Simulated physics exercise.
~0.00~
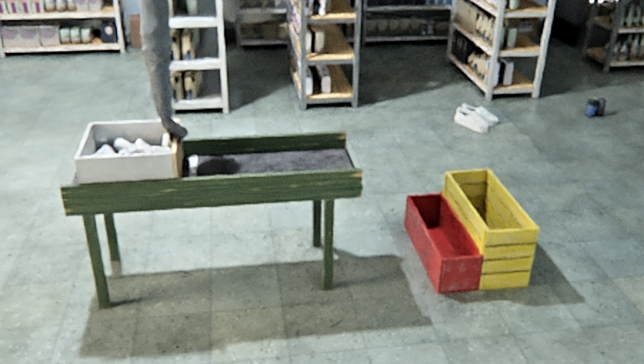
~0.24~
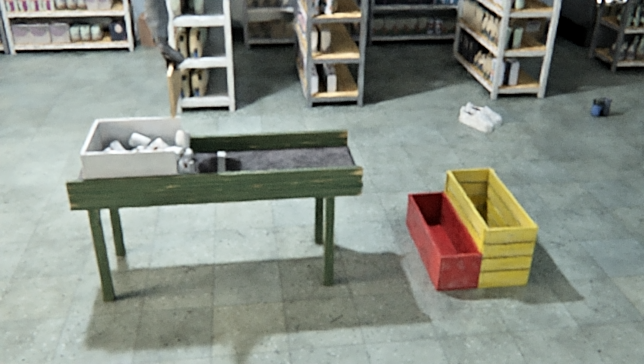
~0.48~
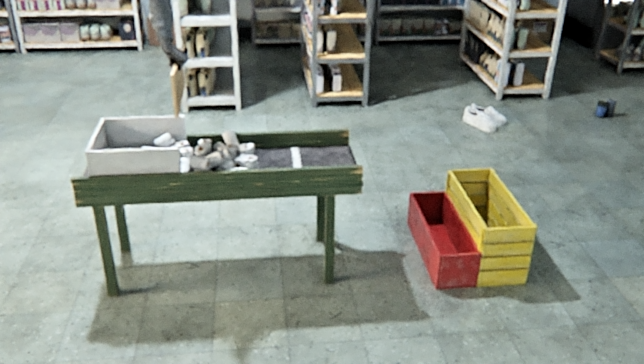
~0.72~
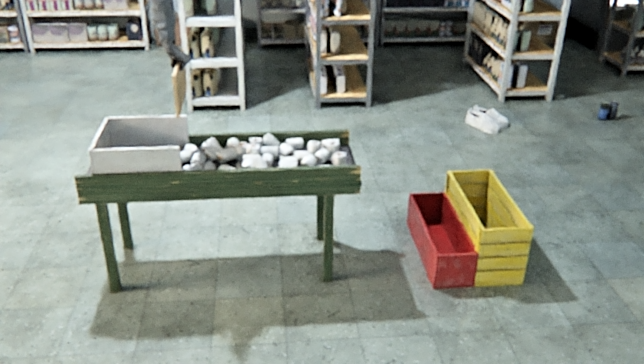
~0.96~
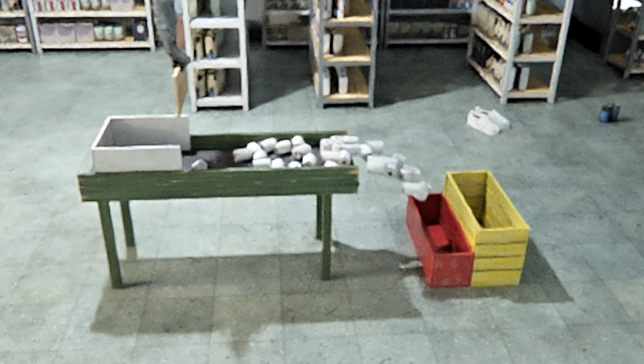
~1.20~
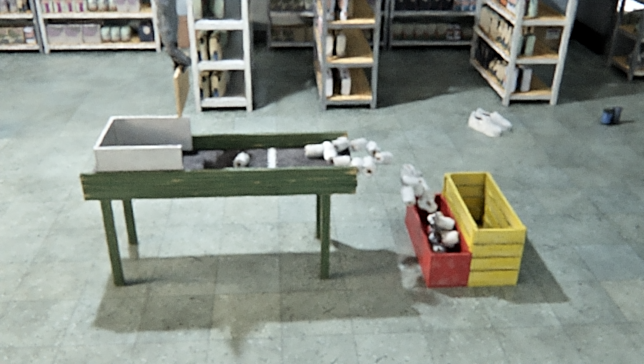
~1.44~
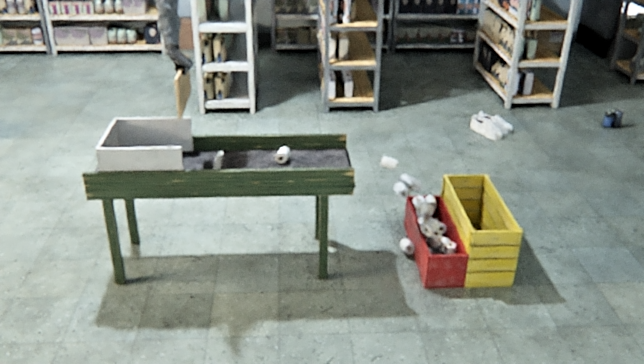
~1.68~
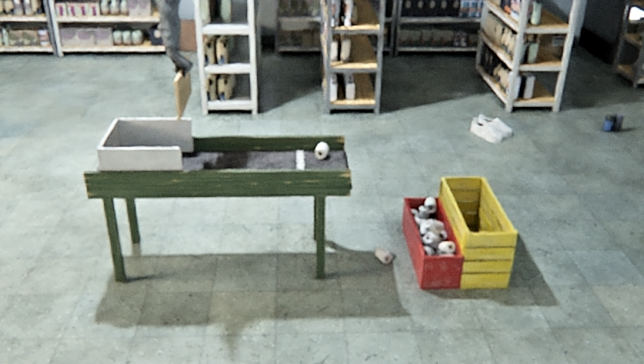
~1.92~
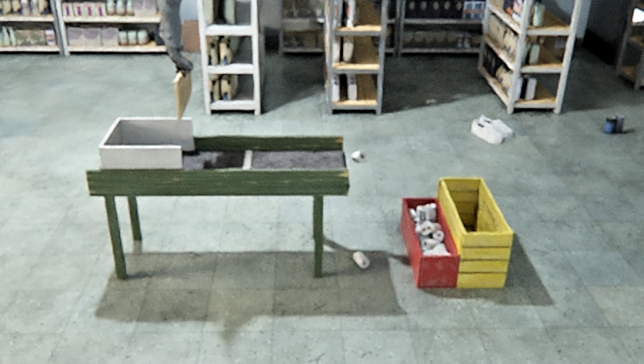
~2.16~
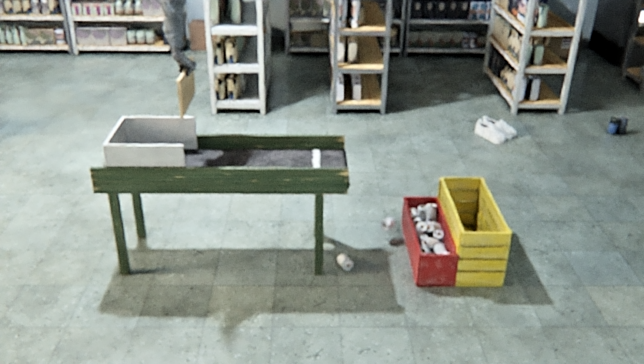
An arm lifts a gate and paper rolls ride a belt, most landing in the red box.
